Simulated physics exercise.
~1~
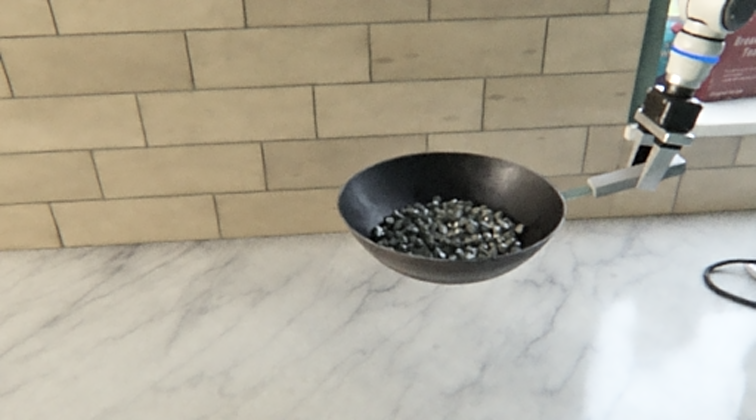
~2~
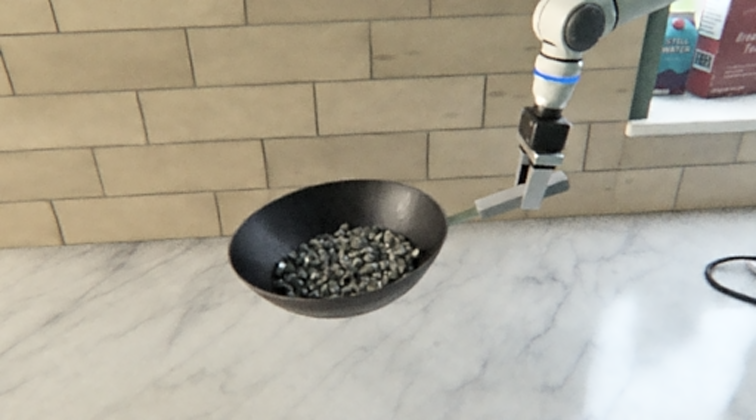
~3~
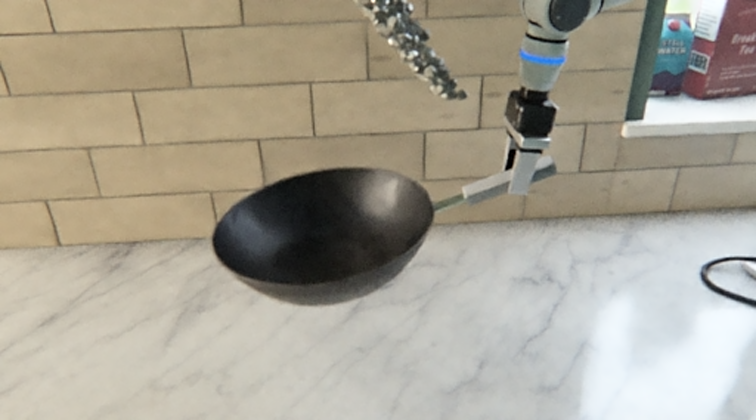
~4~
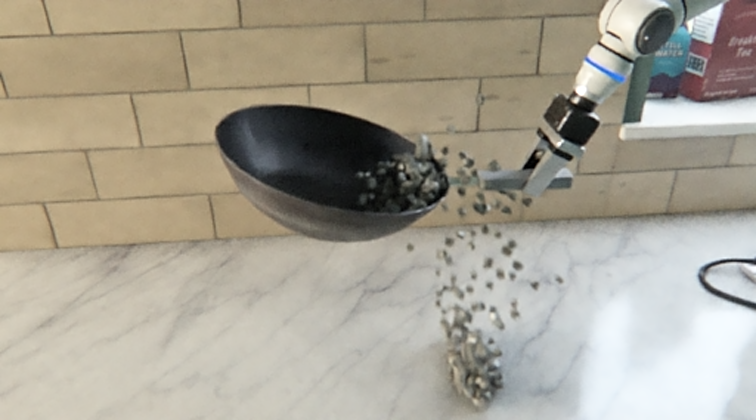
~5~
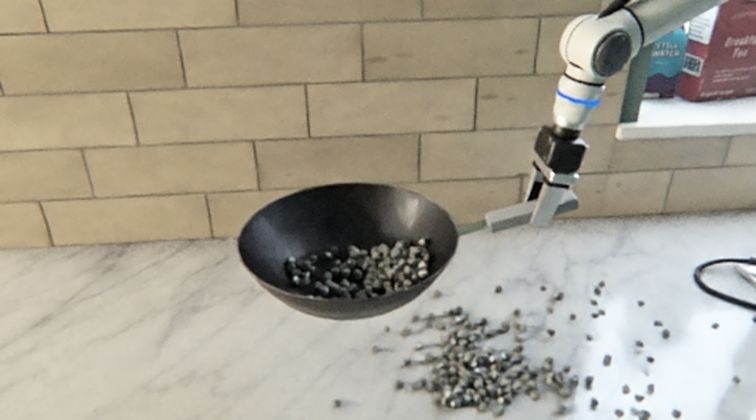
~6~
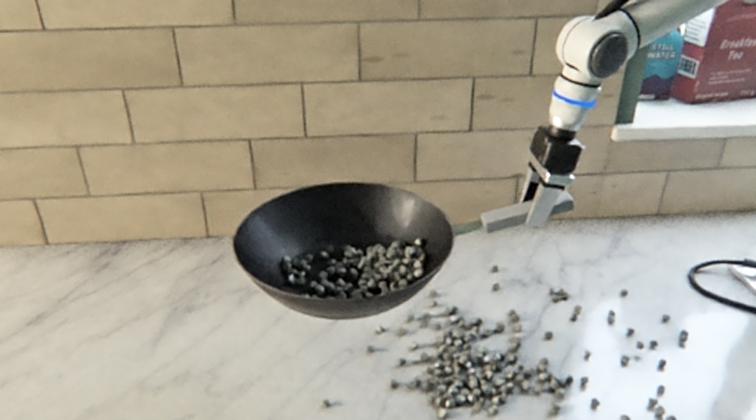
On a marble counter, a robot arm tosses dark pebbles from a wok, catching some while many spill and scatter below.
